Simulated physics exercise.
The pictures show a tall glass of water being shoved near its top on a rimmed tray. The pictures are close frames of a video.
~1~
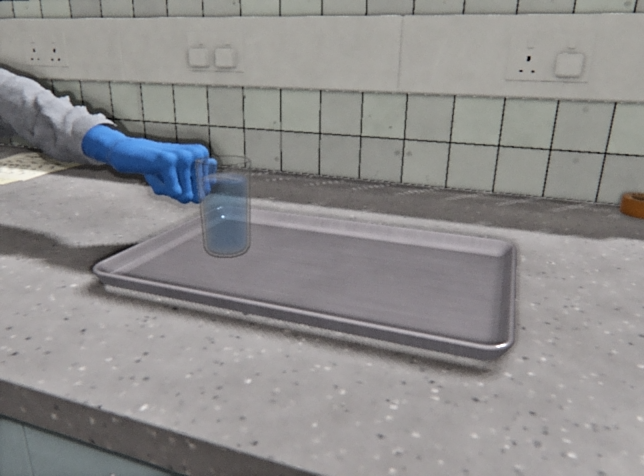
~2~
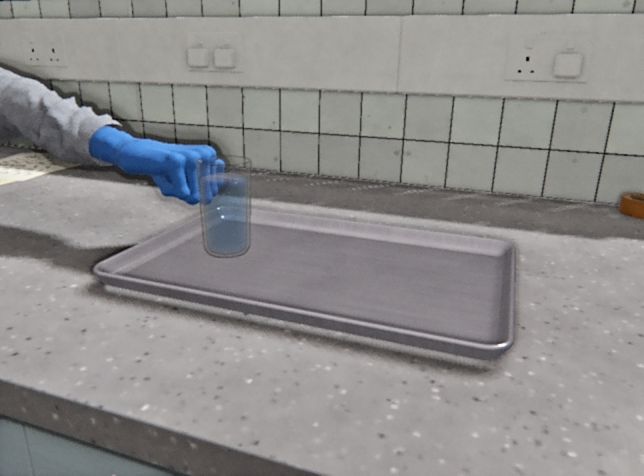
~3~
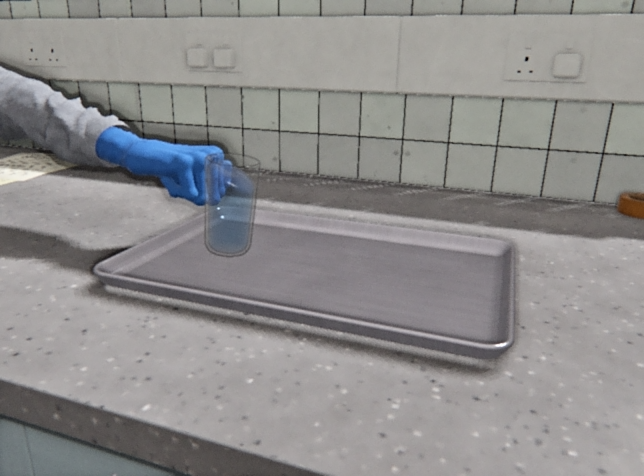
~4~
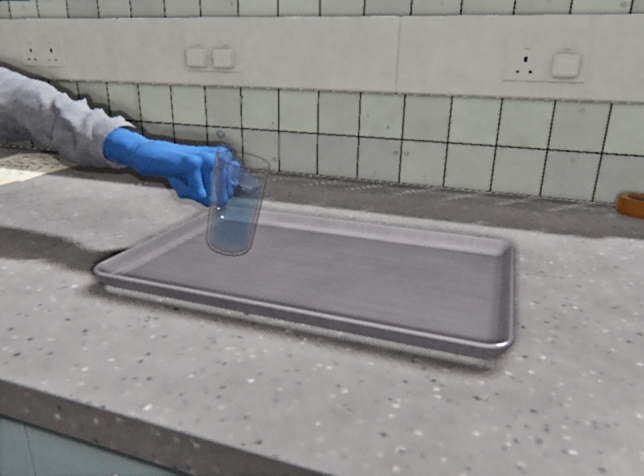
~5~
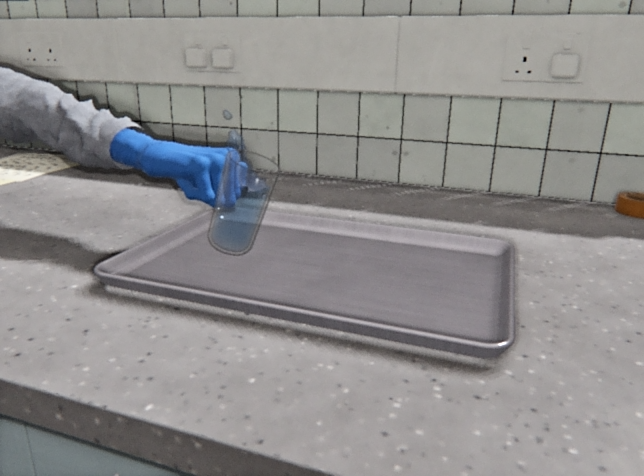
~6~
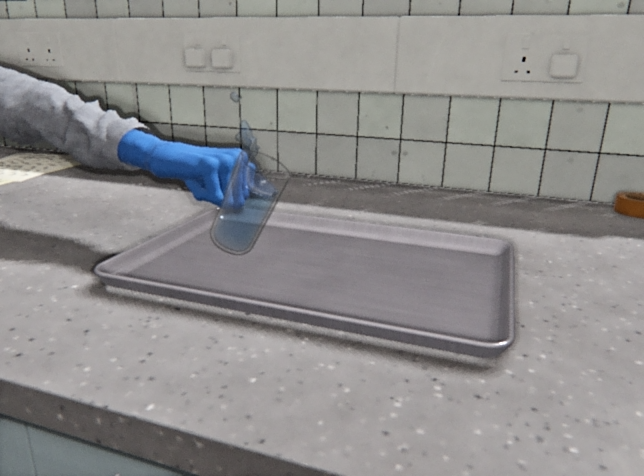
In the video, a blue-gloved hand pushes the upper part of a tall glass of water standing on a rimmed gray tray, and the glass tilts steadily to the right as the water inside shifts and a little splashes above it.
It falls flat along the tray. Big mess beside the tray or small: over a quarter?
As it turns out, over a quarter gets off the tray.
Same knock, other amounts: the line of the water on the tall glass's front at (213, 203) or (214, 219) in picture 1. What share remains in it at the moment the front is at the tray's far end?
About 50 and 40 per cent.
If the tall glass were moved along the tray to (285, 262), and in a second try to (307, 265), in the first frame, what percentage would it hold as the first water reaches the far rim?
The first gives 70 %, the second 65 %.
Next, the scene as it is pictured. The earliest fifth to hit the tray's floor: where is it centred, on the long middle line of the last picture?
Around (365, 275).
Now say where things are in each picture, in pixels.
In the first frame, it leans 0°; its right rim is at (246, 164); the water meets the walls at (207, 175) and (247, 179); the tray's far rim is at (513, 286); the tray is clear ahead.
In the second frame, it leans 0°; its right rim is at (247, 164); the water meets the walls at (207, 175) and (247, 180).
In the third frame, it leans 6°; its right rim is at (256, 166); the water meets the walls at (214, 156) and (249, 180).
In the fourth frame, it leans 13°; its right rim is at (266, 169); the water meets the walls at (224, 156) and (262, 187); 1 per cent is over the edge.
In the fifth frame, it leans 20°; its right rim is at (276, 174); the water meets the walls at (229, 178) and (272, 188); 3 per cent is over the edge.
In the sixth frame, it leans 27°; its right rim is at (287, 180); the water meets the walls at (232, 191) and (280, 192); 4 per cent is over the edge.
A moment on, the tall glass lies on its side and 96 per cent is in the glass, 0 on the tray and 4 above or beyond its rim.
Next, the tall glass lies on its side and 50 per cent is in the glass, 42 on the tray and 8 above or beyond its rim.
Then the tall glass lies on its side and 28 per cent is in the glass, 56 on the tray and 16 above or beyond its rim.
Later the tall glass lies on its side and 15 per cent is in the glass, 46 on the tray and 39 above or beyond its rim.
In the end 62 per cent is held by tray and glass, 38 is off the tray.
